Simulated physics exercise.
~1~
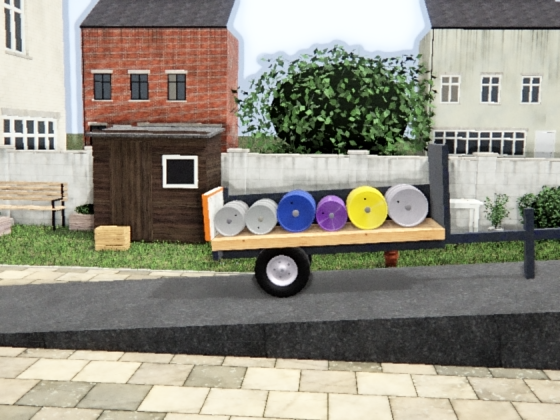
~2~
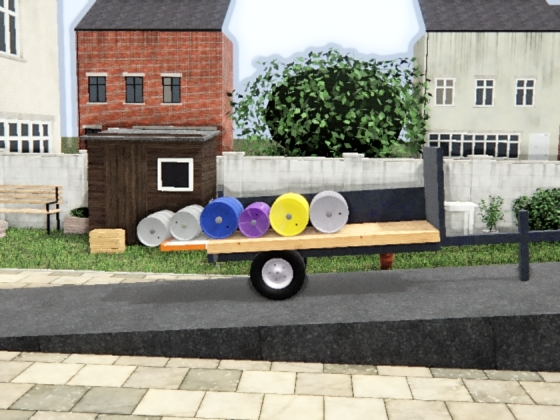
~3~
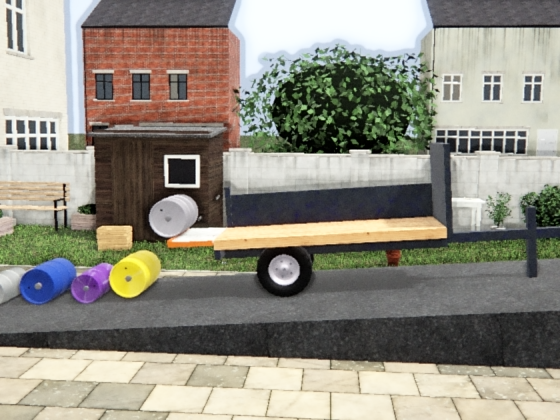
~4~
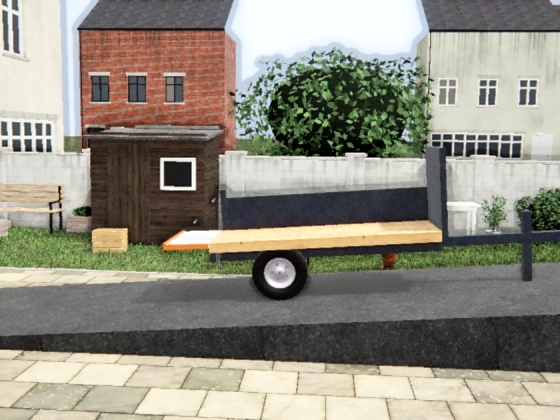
In the video, a row of blue, purple, yellow and pale drums sits on a flatbed trailer on a sloping road until the tailgate drops open, and the drums roll left over it onto the ground and out of view, leaving the trailer empty.
